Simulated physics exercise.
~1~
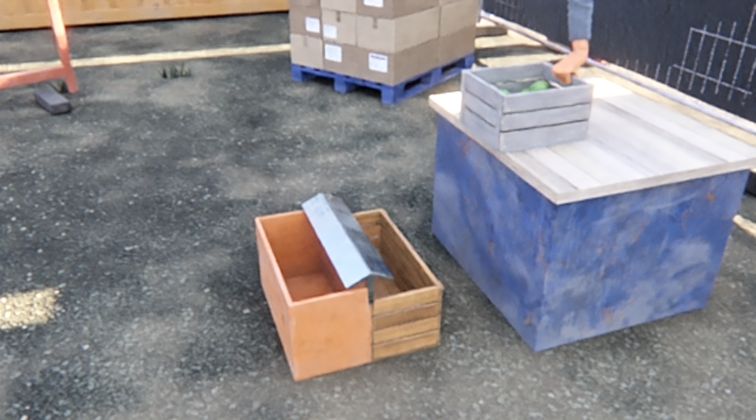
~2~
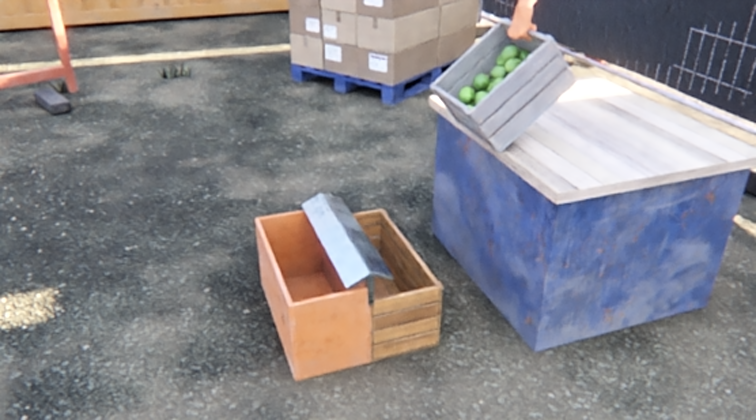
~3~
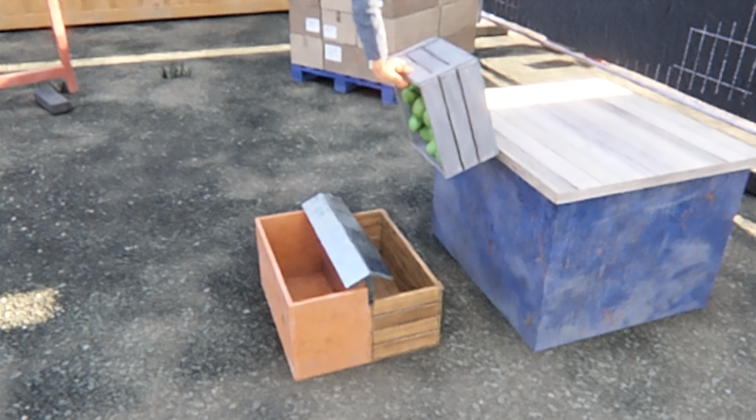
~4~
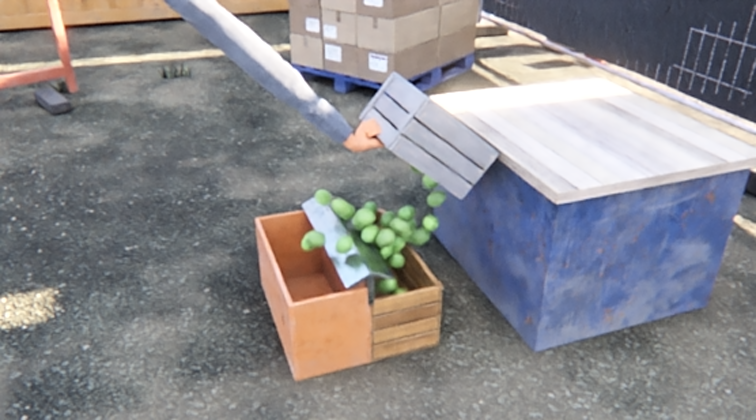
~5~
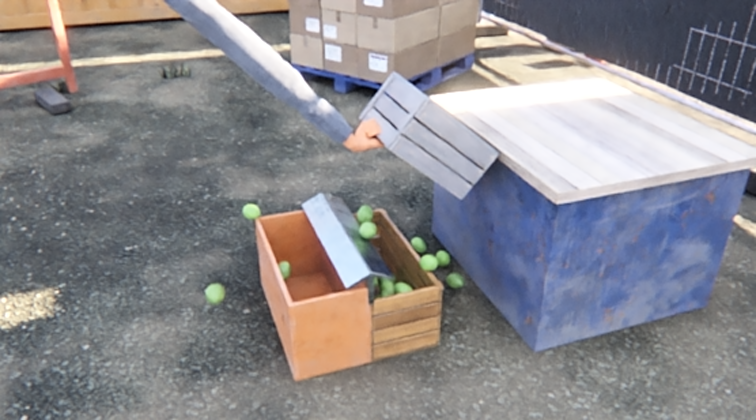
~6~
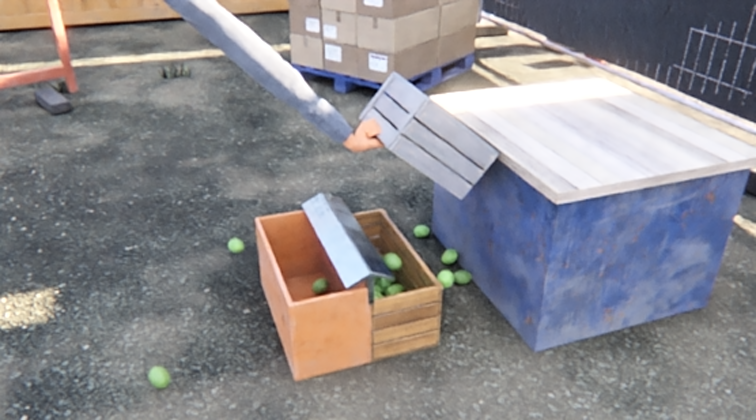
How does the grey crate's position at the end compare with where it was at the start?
It starts upright on top of the blue bench. By the end it is farther left and a little lower, held tipped over past the bench's edge above the wooden bin.
